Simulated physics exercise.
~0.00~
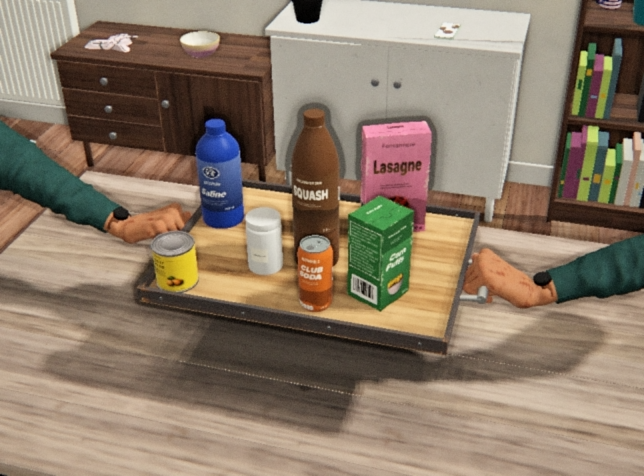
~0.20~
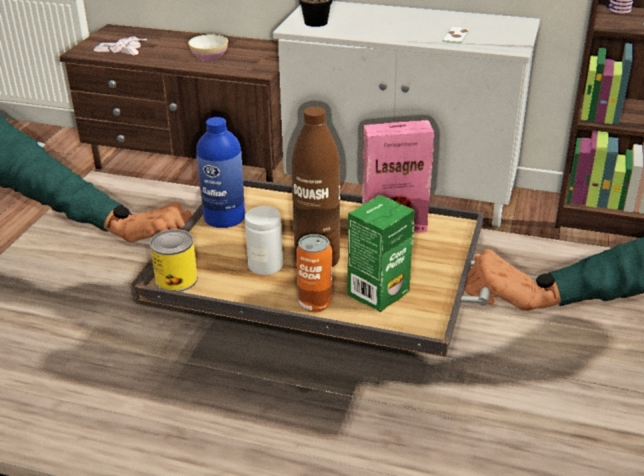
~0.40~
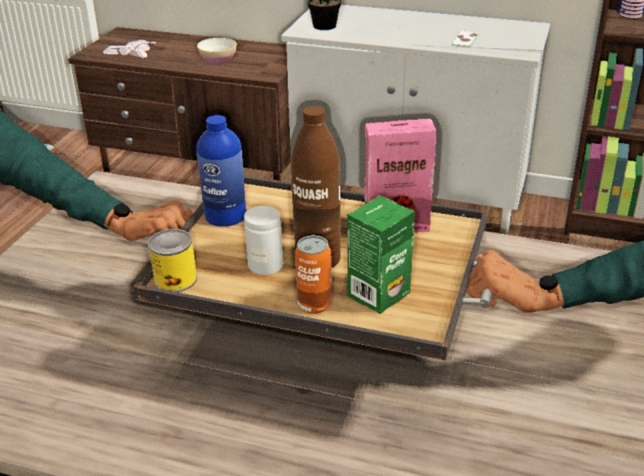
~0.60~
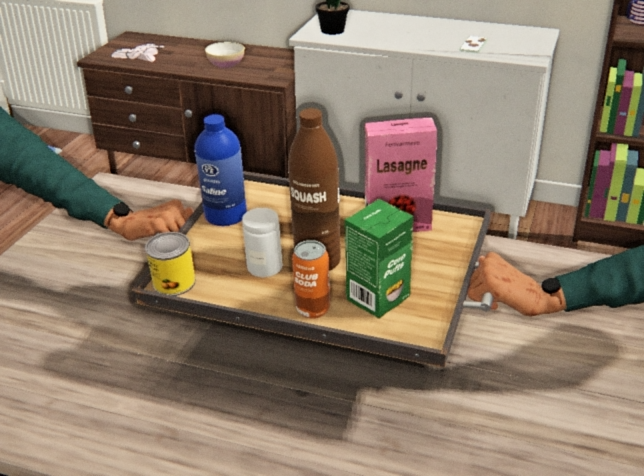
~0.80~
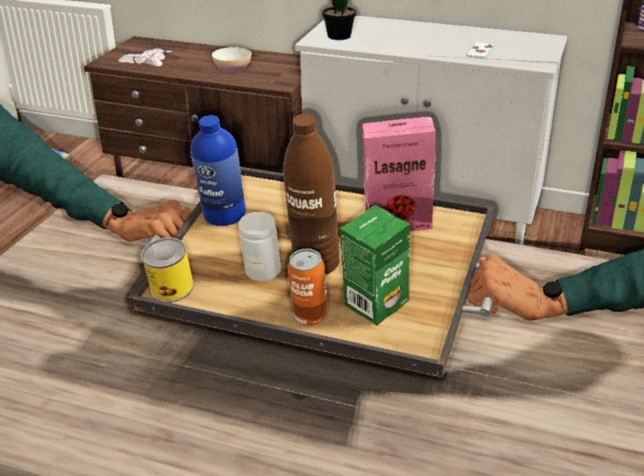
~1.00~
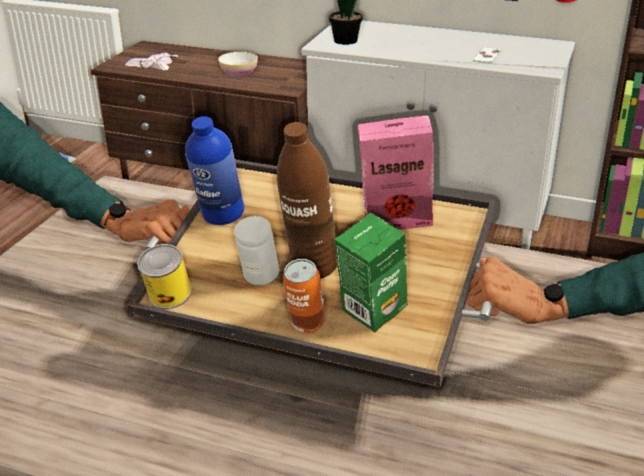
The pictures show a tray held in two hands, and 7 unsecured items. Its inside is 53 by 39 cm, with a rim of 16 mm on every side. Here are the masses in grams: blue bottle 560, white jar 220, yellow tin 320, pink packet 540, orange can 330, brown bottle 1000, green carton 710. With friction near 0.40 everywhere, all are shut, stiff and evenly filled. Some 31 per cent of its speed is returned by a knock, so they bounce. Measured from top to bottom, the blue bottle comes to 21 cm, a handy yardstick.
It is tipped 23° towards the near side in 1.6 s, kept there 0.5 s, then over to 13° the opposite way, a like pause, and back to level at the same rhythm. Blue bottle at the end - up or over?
Up.
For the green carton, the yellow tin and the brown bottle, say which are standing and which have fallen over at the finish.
Here's how it ends: The green carton comes down, the yellow tin never goes down, and the brown bottle comes down.
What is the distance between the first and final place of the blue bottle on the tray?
Around 15 centimetres.
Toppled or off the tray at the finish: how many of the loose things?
I get 5.
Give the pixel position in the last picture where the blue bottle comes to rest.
It winds up close to (183, 205).
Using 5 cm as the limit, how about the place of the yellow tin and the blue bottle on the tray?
As for the yellow tin, it remains where it was, and the blue bottle winds up somewhere else.
Around 1.90 s, tray at 23°, near edge down; orange can, brown bottle and green carton now off the tray; blue bottle shifted 2 cm near (203, 181); pink packet on its side.
Around 2.50 s, tray at 20°, near edge down; blue bottle shifted 13 cm near (180, 222); pink packet on its side; white jar tipped 60° against what carries it.
Around 3.00 s, tray at 5°, near edge down; white jar now off the tray; blue bottle shifted 15 cm near (180, 212); pink packet on its side.
Around 4.60 s, tray at 12°, far edge down; blue bottle shifted 15 cm near (188, 192); pink packet on its side.
Finally (6.3 s), off the tray and tipped over, white jar, orange can, brown bottle and green carton; on their side or leaning hard on the tray, pink packet; not toppled but over 5 cm from the start, blue bottle; yellow tin still in place (within 5 cm). Final places as that camera would see them, blue bottle near (183, 205).
